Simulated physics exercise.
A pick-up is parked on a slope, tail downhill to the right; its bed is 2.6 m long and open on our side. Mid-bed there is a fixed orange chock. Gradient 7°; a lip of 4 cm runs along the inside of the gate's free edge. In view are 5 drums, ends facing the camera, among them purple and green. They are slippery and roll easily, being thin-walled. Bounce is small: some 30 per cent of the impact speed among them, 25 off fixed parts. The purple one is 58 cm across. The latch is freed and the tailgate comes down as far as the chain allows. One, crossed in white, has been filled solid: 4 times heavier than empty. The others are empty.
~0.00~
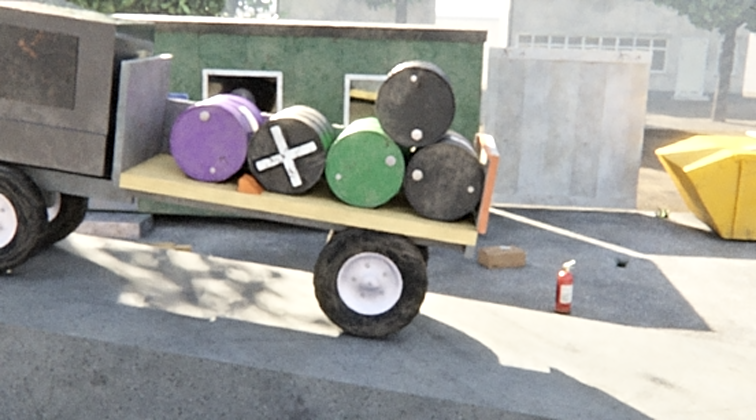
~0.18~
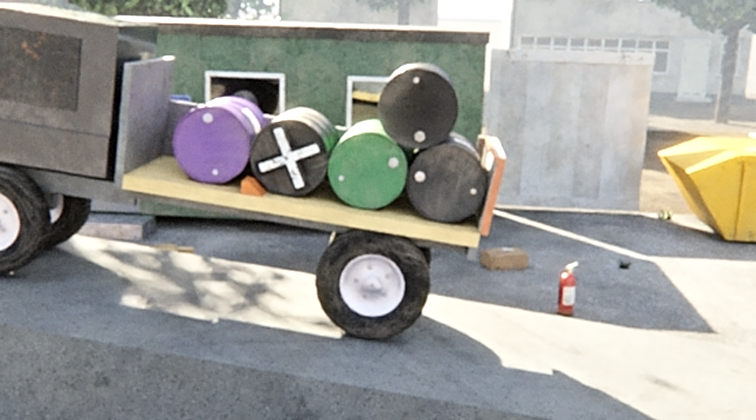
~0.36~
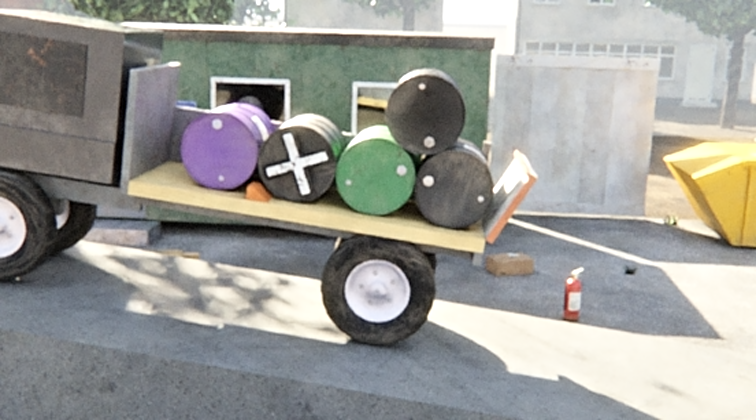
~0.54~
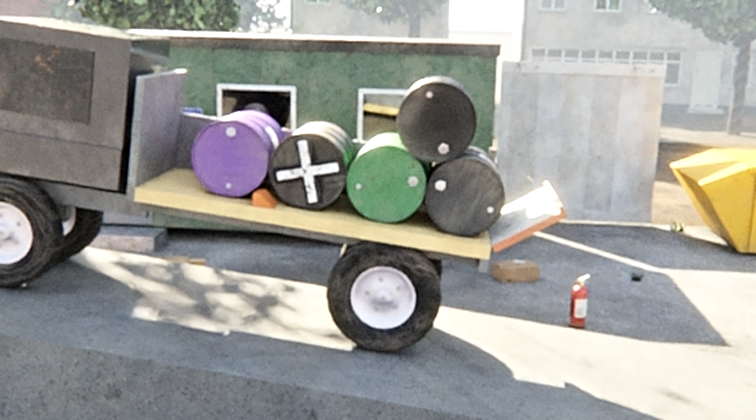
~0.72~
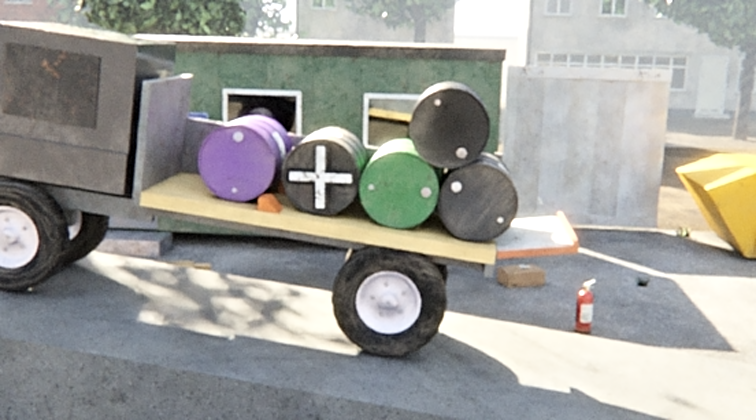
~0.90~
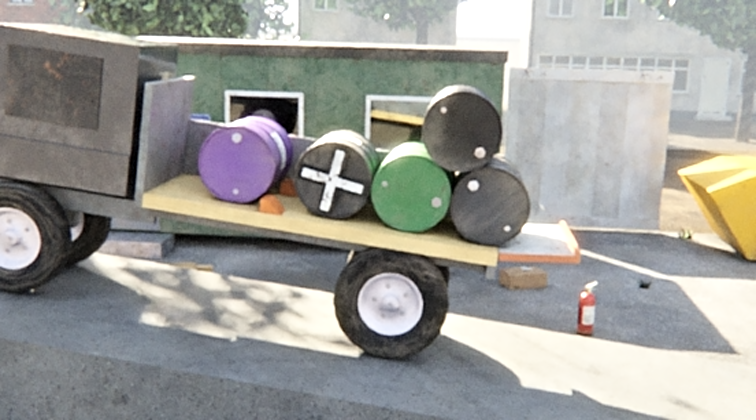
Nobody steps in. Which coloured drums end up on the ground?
The purple drum remains aboard, the green gets away.
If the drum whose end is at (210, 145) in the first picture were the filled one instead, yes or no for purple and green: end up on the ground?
Then purple no, green no.
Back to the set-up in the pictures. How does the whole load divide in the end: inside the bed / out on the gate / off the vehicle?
1, 1 and 3.
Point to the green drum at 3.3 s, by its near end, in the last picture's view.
Near (592, 208).
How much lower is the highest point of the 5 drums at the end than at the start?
Roughly 35 cm.
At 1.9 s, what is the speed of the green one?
Near 0.4 m/s.
After 1.9 s, purple is on the bed, 195 cm short of the hinge; green is on the bed, 15 cm short of the hinge, rolling right; 0 of 5 are out.
After 3.3 s, green is dropping off the gate; no change for purple; 3 of 5 are out.
At rest (7.0 s), purple is on the bed, 195 cm short of the hinge; green is off the vehicle; 3 of 5 are out.
